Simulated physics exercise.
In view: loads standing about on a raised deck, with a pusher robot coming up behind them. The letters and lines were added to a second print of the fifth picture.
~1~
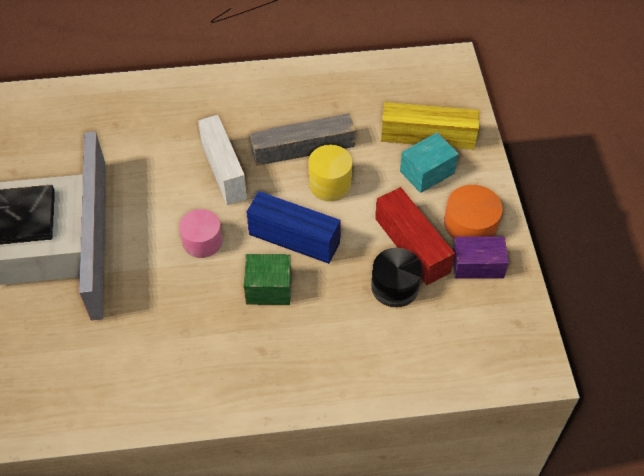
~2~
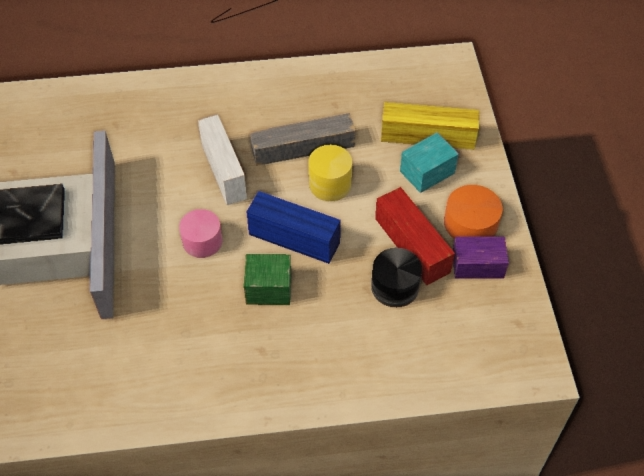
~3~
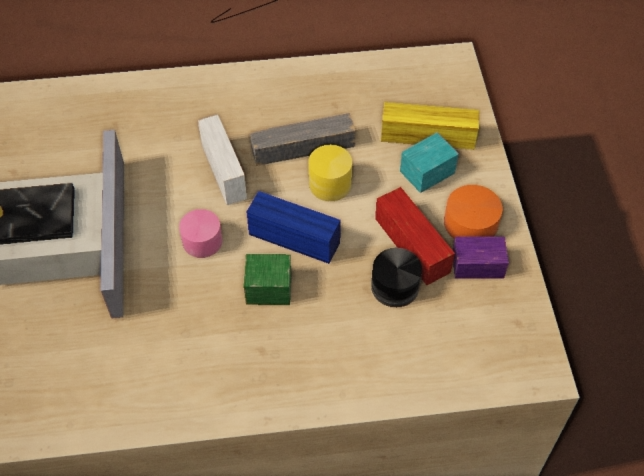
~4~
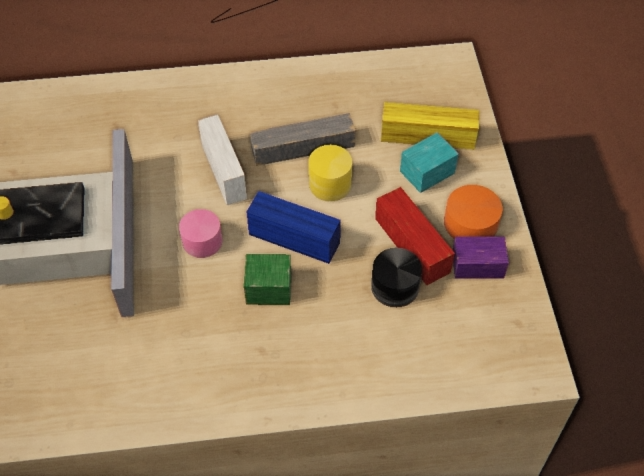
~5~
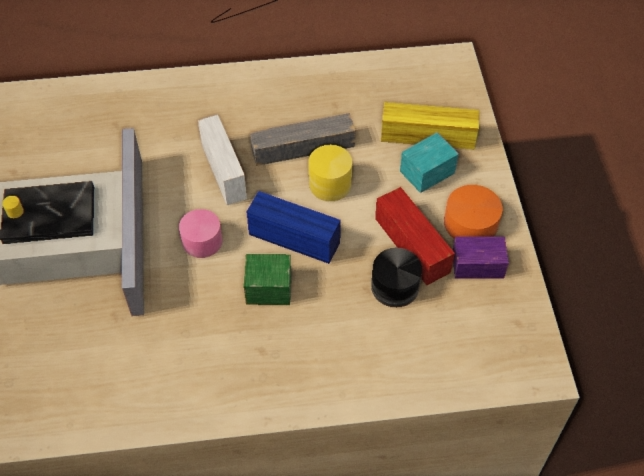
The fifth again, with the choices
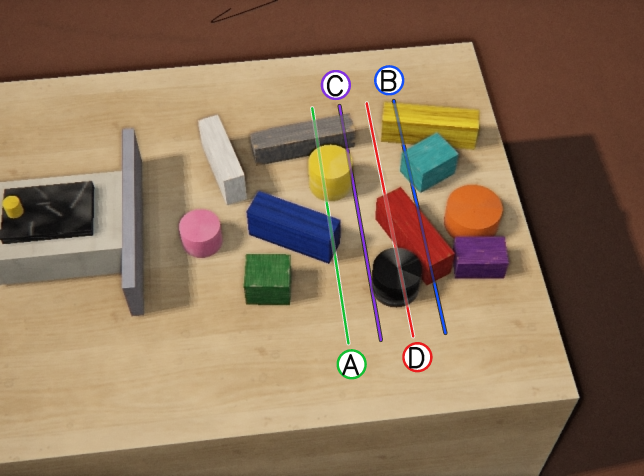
A robot with a wide grey plate on its front rolled slowly to the right across a pale wooden deck, nearing a scattered group of colourful blocks and cylinders, which all stayed still.
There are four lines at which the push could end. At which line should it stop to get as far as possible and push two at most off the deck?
It should halt at D.
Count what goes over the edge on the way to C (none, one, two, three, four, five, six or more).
One.
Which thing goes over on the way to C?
It is the yellow stick.
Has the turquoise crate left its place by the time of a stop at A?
No.
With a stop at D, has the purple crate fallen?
By then, yes.
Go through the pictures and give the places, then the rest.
The first frame shows yellow canister (331, 173); white bar (222, 160); red bar (413, 235).
The second frame shows robot (24, 213); turquoise crate (429, 163).
The third frame shows robot (34, 212); grey bar (303, 139).
The fourth frame shows robot (45, 211); black canister (396, 278).
The fifth frame shows robot (55, 210); orange canister (473, 215); yellow stick (430, 126); blue stick (294, 228).
On the marked copy, A at (329, 215); B at (417, 207); C at (358, 213); D at (388, 210).
Taking D. A third of the way, robot (150, 201); white bar (237, 158); blue stick (313, 226).
Two thirds of the way, robot (244, 192); yellow stick (479, 121); red bar (420, 235).
When it is over, robot (314, 186); yellow stick over the edge; purple crate over the edge; two fallen.
As for the rest, A is within the limit but short; B drops three; C is within the limit but short.
